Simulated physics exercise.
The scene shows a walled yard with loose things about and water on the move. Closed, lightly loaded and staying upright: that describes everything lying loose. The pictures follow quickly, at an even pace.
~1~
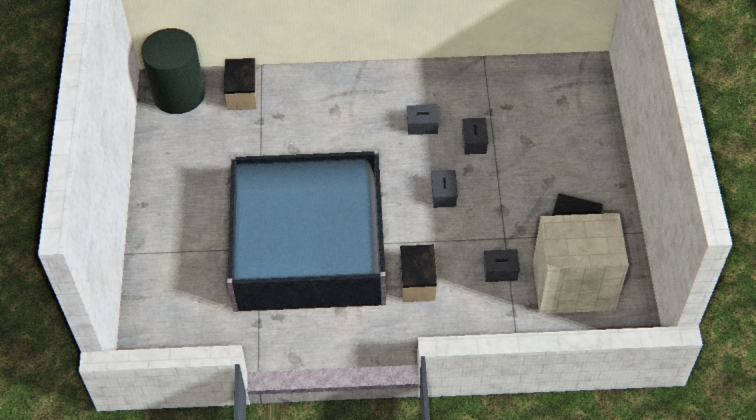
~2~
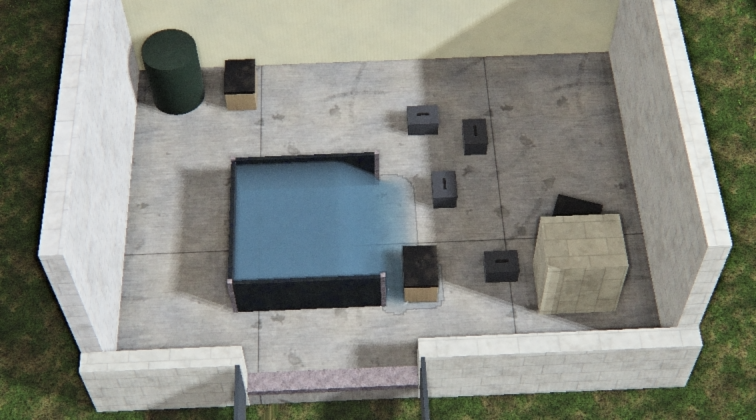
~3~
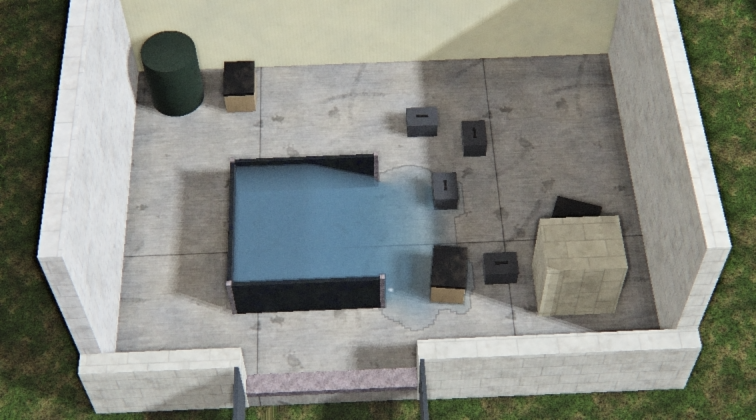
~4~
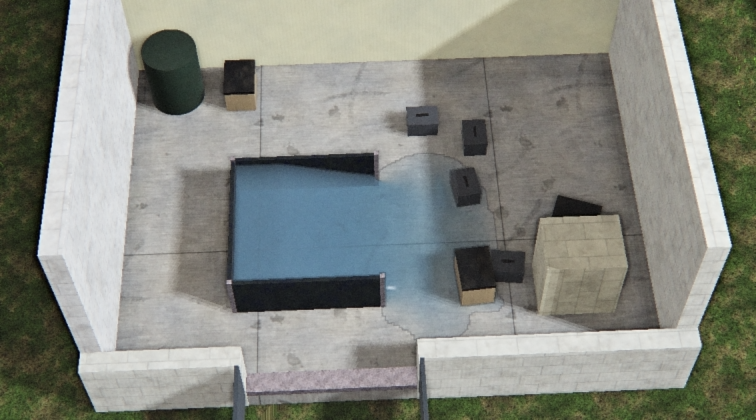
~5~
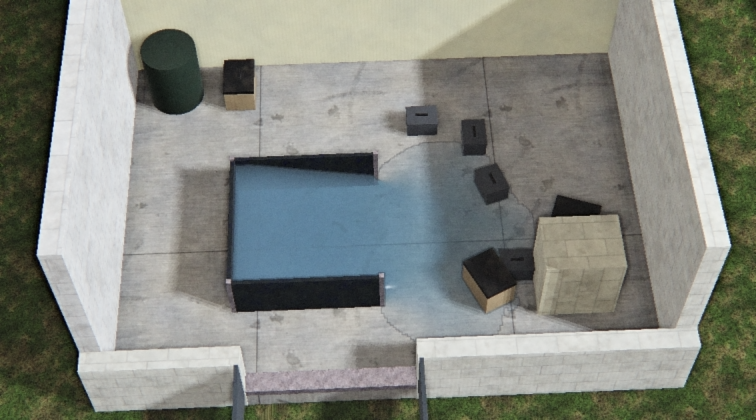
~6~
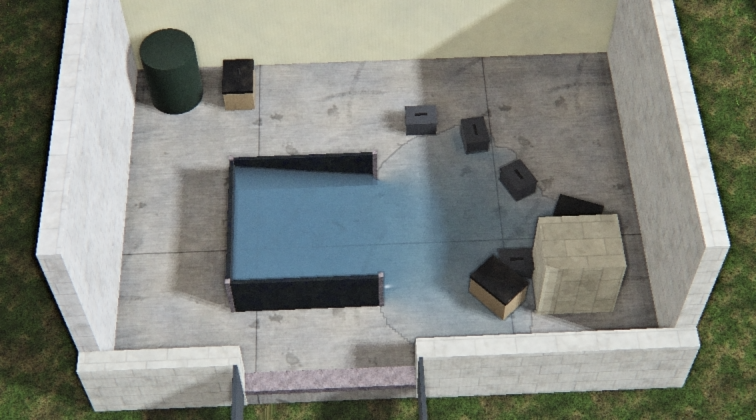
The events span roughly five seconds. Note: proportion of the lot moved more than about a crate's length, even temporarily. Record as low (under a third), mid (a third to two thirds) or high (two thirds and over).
High.
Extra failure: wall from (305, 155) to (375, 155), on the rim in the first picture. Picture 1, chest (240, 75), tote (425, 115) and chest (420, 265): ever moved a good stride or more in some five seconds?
First covers that distance, second covers that distance, third stays short of it.
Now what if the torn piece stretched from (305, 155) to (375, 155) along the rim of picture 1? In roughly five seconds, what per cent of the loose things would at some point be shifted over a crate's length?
I'd say near 40 %.
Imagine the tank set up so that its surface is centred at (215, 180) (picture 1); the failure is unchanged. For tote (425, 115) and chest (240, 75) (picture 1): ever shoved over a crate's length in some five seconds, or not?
Well, one by one: Went the distance, then travelled less.
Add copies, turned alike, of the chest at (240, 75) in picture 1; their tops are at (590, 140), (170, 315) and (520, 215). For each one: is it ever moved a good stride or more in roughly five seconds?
Going by the order given: Travels that far, stays in place, travels that far.
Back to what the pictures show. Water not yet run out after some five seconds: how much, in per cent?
That comes to roughly 98 parts in a hundred.
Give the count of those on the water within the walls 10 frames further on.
Tally: 4.
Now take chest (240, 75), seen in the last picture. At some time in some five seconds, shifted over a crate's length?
For this one it's a lesser distance.
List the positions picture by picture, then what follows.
A chest at (418, 265), on the bottom; a tote at (444, 183) rests on the ground; 0 of 7 have shifted, in the first picture.
A chest at (420, 265), on the bottom; a tote at (444, 184) rests on the ground; 0 of 7 have shifted, in the second picture.
A chest at (449, 266), on the bottom, a stride from its start; a tote at (445, 186), on the bottom; 1 of 7 have shifted, in the third picture.
A chest at (476, 267) rests on the ground, a stride from its start; a tote at (466, 182), on the bottom, close to its start; 3 of 7 have shifted, in the fourth picture.
A chest at (490, 272), on the bottom, a stride from its start; a tote at (492, 179) rests on the ground, a stride from its start; 3 of 7 have shifted, in the fifth picture.
A chest at (499, 279) rests on the ground, a stride from its start; a tote at (519, 175), on the bottom, a stride from its start; 3 of 7 have shifted, in the sixth picture.
A moment on, 3 of 7 are well off their spots; 2 afloat.
Next, 5 of 7 are well off their spots; 4 afloat.
Later, 5 of 7 are well off their spots; 5 afloat.
In the end, 6 of 7 are well off their spots, and 6 have been at some point; 4 afloat.
